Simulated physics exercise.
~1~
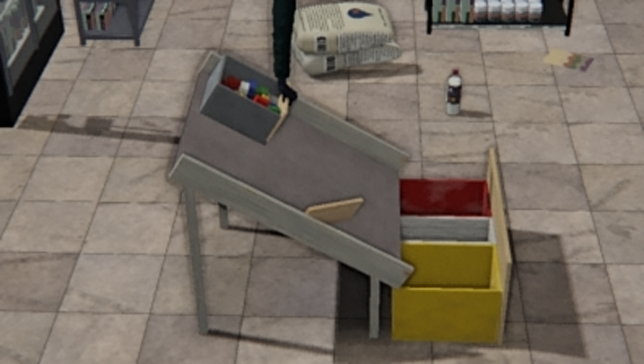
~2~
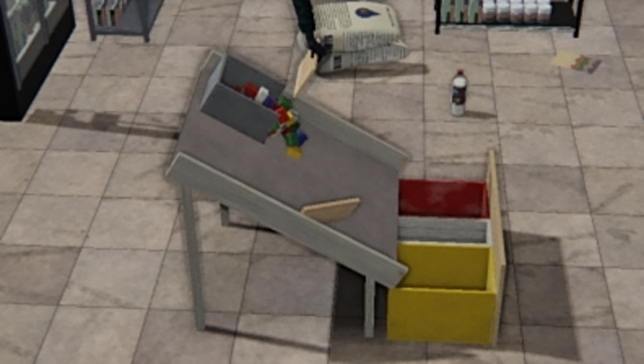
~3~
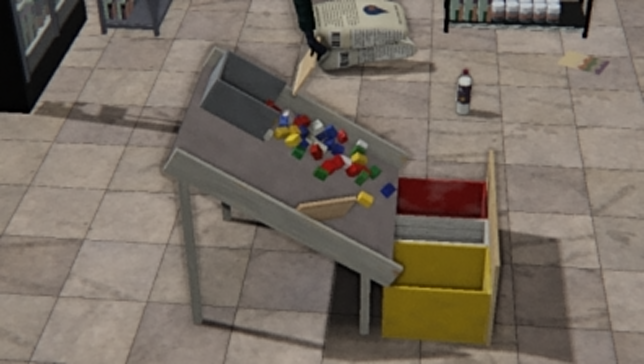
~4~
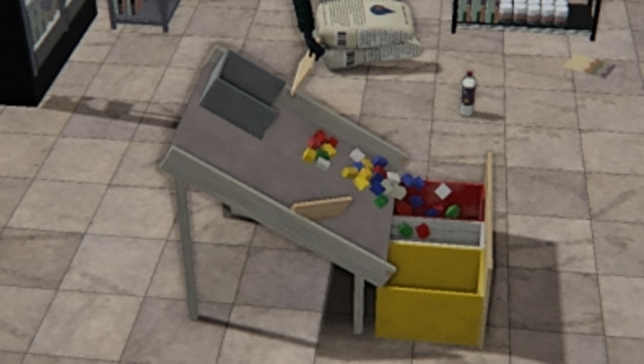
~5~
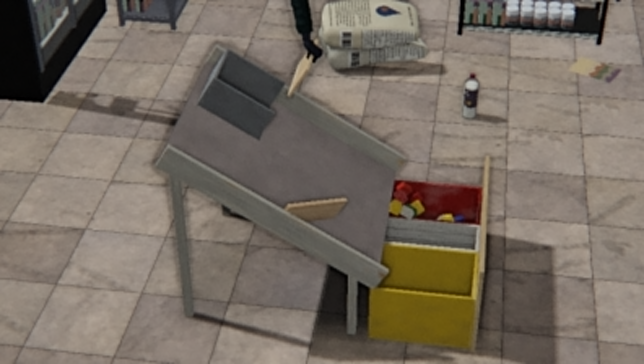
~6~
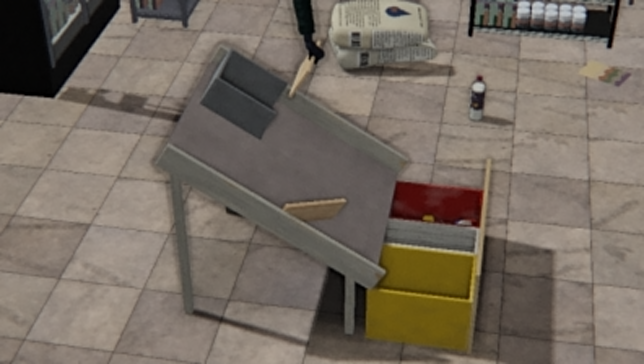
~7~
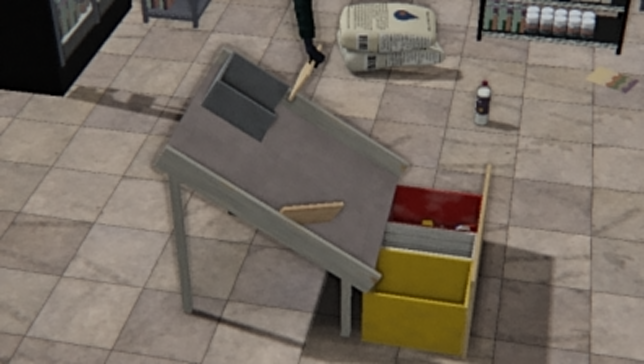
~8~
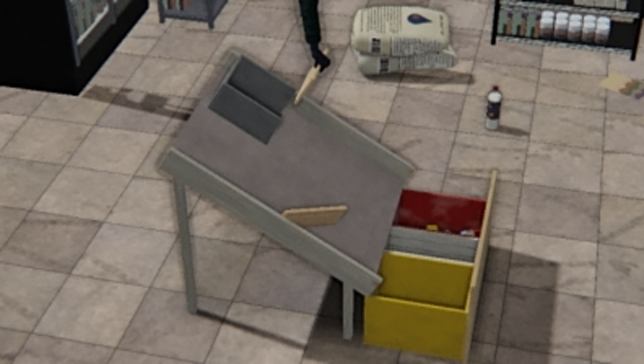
Colourful toy bricks spill from a grey pen as a dark-sleeved arm lifts its gate, then slide down the sloping table past an angled board, most dropping into the red tub at the back and a few into the white one, leaving the slope bare and the yellow tote apparently empty.
